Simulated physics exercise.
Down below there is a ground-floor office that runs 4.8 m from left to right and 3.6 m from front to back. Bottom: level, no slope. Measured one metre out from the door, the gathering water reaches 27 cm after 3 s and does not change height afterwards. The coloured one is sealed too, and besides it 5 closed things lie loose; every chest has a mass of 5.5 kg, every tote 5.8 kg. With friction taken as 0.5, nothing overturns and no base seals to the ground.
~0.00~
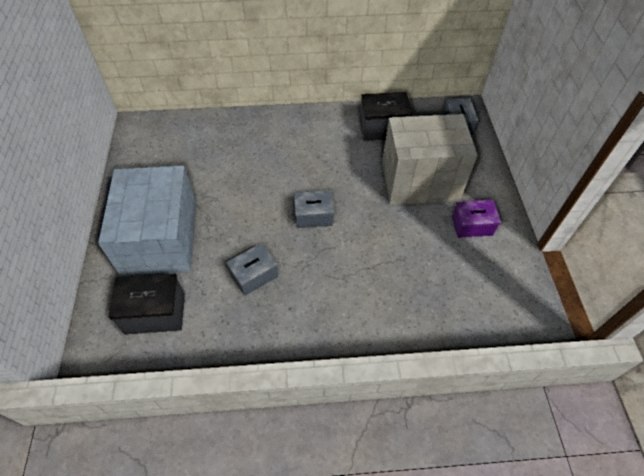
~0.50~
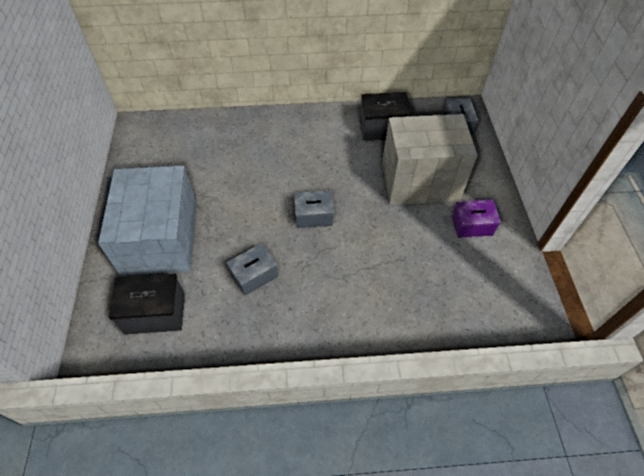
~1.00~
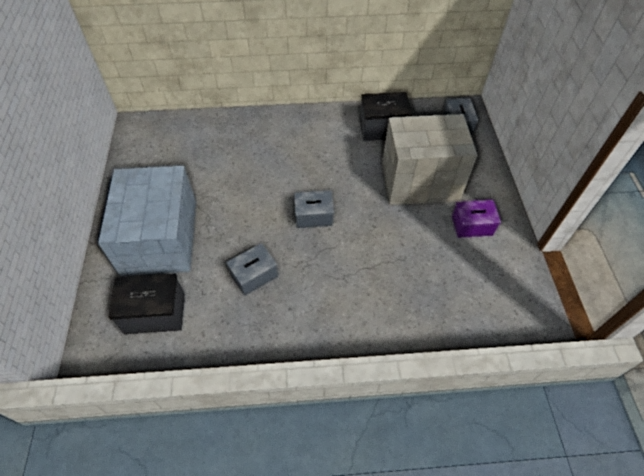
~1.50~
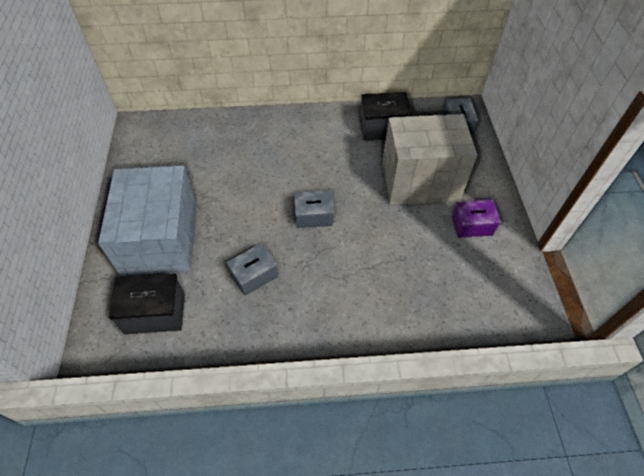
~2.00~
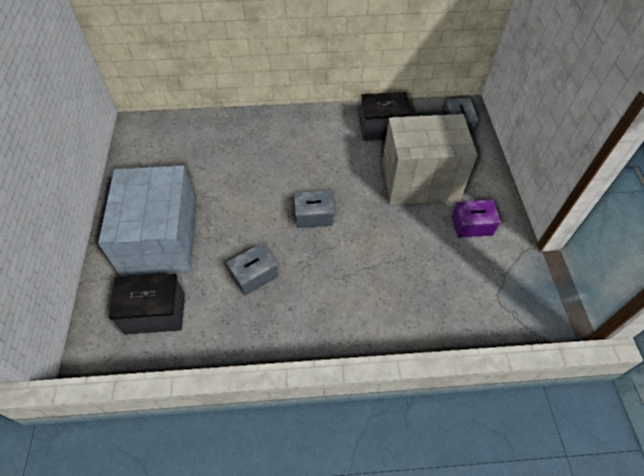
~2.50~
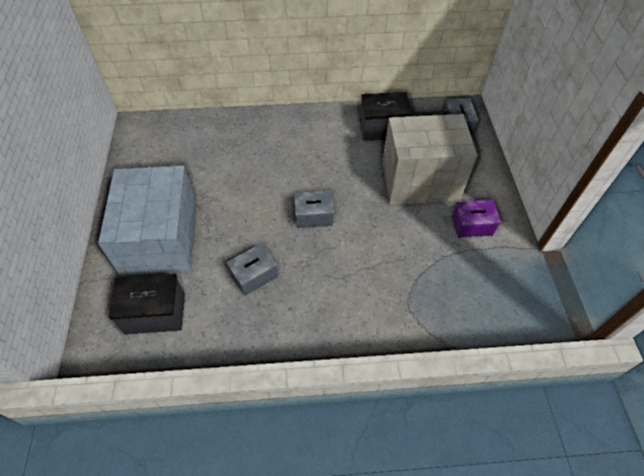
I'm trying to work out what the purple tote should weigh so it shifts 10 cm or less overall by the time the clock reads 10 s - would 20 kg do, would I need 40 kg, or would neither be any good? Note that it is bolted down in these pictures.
I'd say 20 kg would do.
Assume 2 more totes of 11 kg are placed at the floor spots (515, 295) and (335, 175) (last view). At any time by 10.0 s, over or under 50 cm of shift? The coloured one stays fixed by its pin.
Beyond, below.
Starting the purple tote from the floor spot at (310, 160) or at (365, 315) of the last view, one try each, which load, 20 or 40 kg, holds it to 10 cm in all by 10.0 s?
Trial 1 - the lower mass works; trial 2 - only the upper mass works.
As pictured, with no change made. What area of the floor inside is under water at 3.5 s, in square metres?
I'd put it close to 4.5 m2.
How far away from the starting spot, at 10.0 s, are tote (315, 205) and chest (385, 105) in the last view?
They've ended up 140 cm and 50 cm away, in that order.
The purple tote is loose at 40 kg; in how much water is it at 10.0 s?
Close to 5 cm deep.
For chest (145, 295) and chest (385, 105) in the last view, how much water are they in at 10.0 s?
Depth approx. 15 cm / 6 cm.
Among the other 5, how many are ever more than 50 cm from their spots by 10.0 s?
4.
After 3.5 s the purple tote would be 0 cm from its start with 20 kg and 0 cm from its start with 40 kg; 4 cm of water round it then.
After 4.5 s the purple tote would be 0 cm from its start with 20 kg and 0 cm from its start with 40 kg; 5 cm of water round it then.
After 7.0 s the purple tote would be 0 cm from its start with 20 kg and 0 cm from its start with 40 kg; 5 cm of water round it then.
After 10.0 s the purple tote would be 0 cm from its start with 20 kg and 0 cm from its start with 40 kg; 5 cm of water round it then.
